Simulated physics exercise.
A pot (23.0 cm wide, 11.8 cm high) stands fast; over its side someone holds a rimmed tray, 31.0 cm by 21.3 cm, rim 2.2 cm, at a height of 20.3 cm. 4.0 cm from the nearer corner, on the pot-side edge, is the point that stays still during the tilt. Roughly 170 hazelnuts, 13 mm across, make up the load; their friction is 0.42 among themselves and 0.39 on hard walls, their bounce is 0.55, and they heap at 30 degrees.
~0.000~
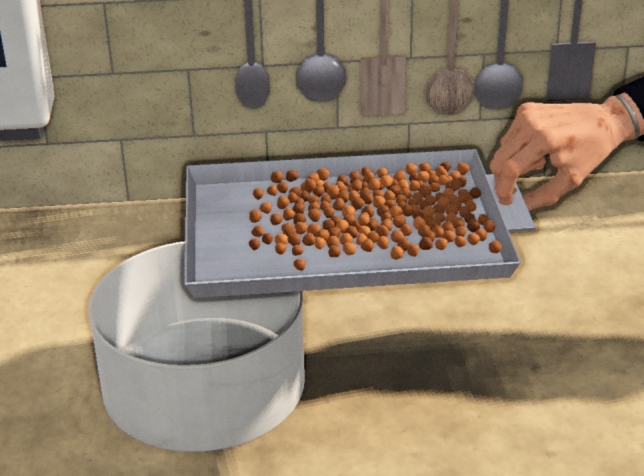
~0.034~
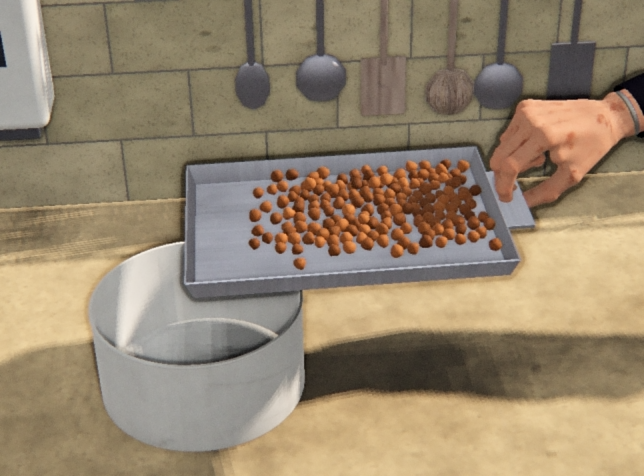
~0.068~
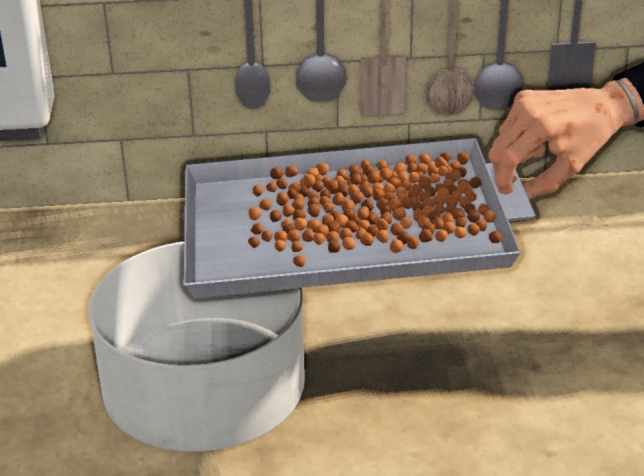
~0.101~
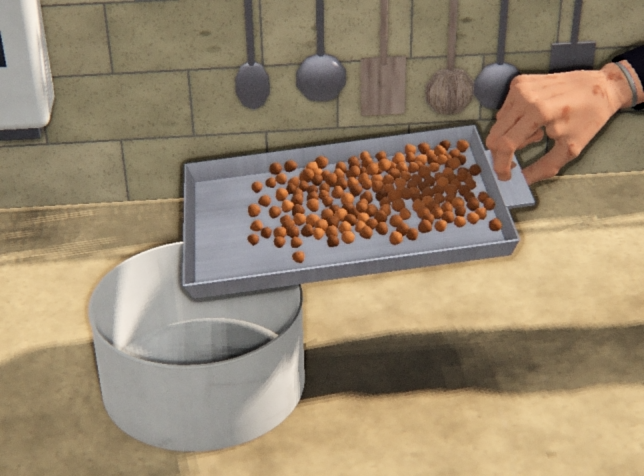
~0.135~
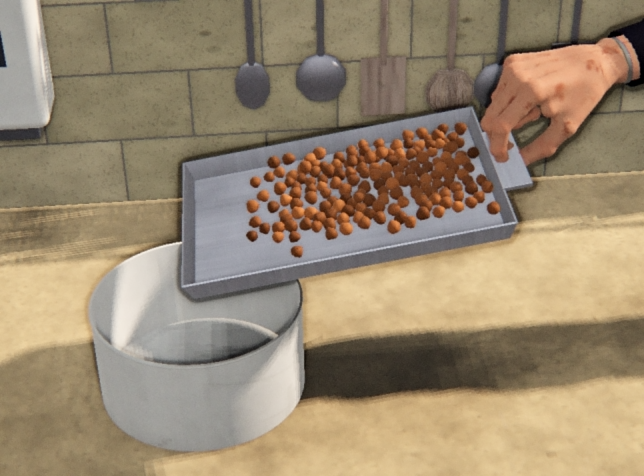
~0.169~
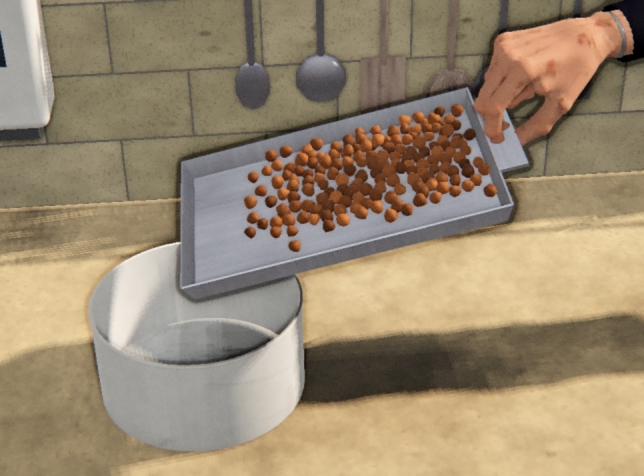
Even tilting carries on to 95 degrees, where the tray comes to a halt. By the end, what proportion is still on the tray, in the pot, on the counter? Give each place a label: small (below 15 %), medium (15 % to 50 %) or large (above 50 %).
Shares by place: Tray small, pot medium, counter large.
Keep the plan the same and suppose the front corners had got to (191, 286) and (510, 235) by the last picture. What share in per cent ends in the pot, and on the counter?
Per cent by place - pot 0, counter 100.
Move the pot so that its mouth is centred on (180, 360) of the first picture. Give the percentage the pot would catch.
Roughly 70 per cent.
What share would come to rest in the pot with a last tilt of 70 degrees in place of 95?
Roughly 35 %.
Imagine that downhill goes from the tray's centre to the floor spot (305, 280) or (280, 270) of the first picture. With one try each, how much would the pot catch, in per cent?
Roughly 0 % for the first direction, roughly 5 % for the second.
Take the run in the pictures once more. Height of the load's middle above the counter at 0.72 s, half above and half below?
Some 20 cm above the counter.
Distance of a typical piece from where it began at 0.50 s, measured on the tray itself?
Some 10 cm.
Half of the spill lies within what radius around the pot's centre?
Some 30 cm, give or take.
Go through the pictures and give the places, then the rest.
The first picture shows tray tilt 0 degrees, front corners at (193, 279) and (511, 259); middle of the pieces at (383, 211); pot at (196, 299).
The second picture shows tray tilt 1 degrees, front corners at (193, 279) and (511, 256); middle of the pieces at (383, 209).
The third picture shows tray tilt 2 degrees, front corners at (192, 279) and (511, 249); middle of the pieces at (383, 204).
The fourth picture shows tray tilt 5 degrees, front corners at (191, 280) and (510, 236), lowest corner left front; middle of the pieces at (382, 196).
The fifth picture shows tray tilt 9 degrees, front corners at (190, 281) and (508, 220), lowest corner left front; middle of the pieces at (380, 184).
The sixth picture shows tray tilt 13 degrees, front corners at (188, 282) and (504, 202), lowest corner left front; middle of the pieces at (376, 173); pot at (196, 299). Its pace works out near 120 degrees a second.
After 0.50 s, tilt 54 degrees; the tray holds 100 %, the pot 0 %.
After 0.72 s, tilt 81 degrees; the tray holds 40 %, the pot 5 %.
After 1.05 s, tilt 95 degrees; the tray holds 0 %, the pot 40 %.
By 1.9 s all is still; tray 0 %, pot 40 %, counter 60 %.
